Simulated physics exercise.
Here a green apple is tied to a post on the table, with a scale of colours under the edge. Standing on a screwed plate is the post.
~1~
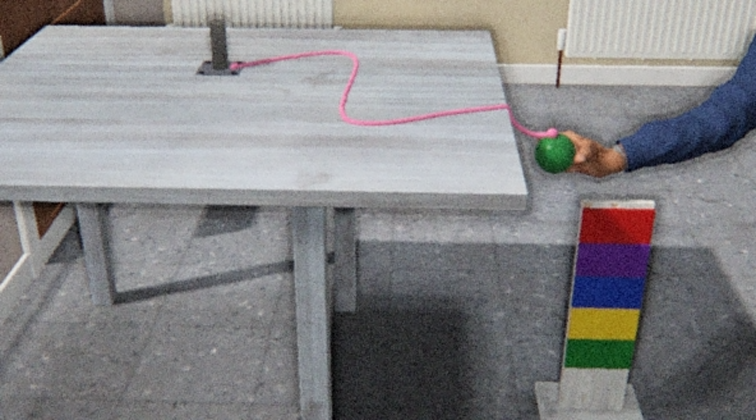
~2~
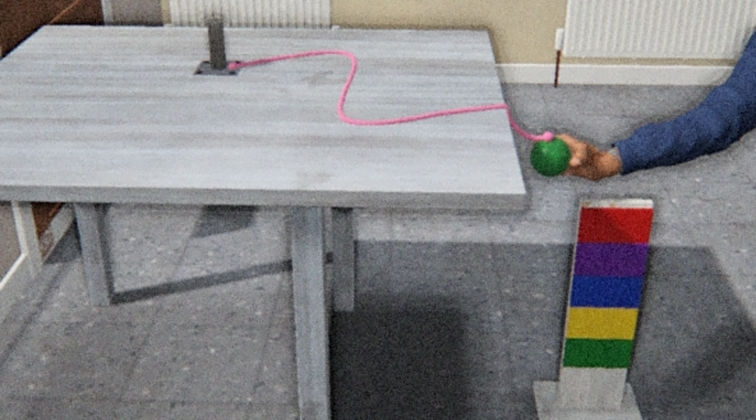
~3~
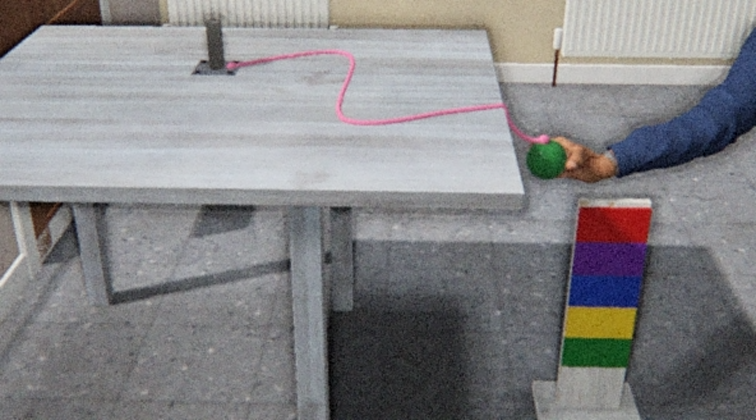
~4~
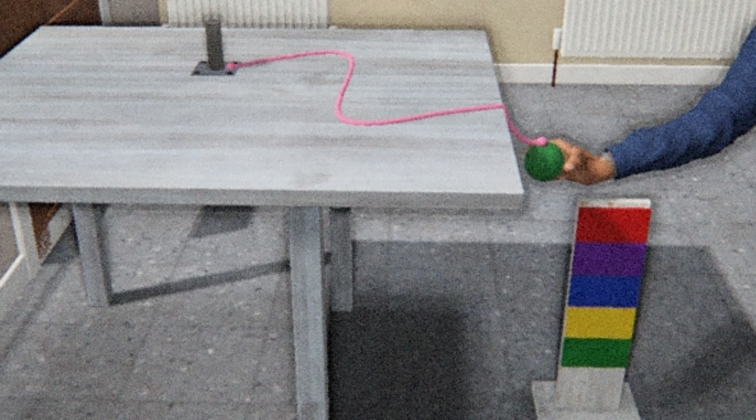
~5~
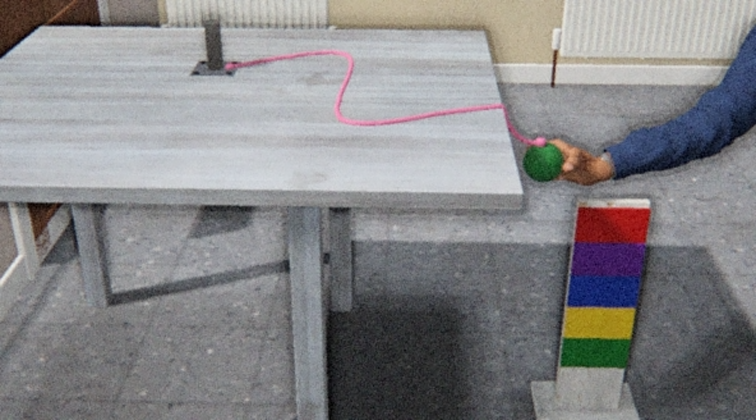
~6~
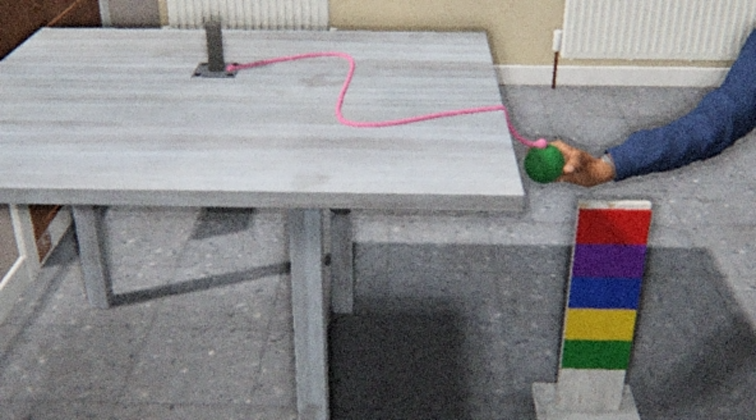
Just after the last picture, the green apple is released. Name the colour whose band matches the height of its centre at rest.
That would be green.
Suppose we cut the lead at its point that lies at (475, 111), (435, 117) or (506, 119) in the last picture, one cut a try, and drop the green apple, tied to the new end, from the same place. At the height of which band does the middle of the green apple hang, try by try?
Try by try: Blue; purple; yellow.
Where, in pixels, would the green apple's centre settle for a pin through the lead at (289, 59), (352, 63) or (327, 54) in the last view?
It comes to rest around (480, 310), (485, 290) and (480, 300) respectively.
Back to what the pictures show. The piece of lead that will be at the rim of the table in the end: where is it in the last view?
You'll find it close to (339, 104).
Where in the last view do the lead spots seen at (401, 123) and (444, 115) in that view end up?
End points: Roughly (490, 181); roughly (485, 217).
Soon after, apple near (515, 340); level with green.
After that, apple near (458, 302); level with green.
And then, apple near (500, 336); level with green.
In the end, apple near (477, 324); level with green. The lead holds its middle at green.
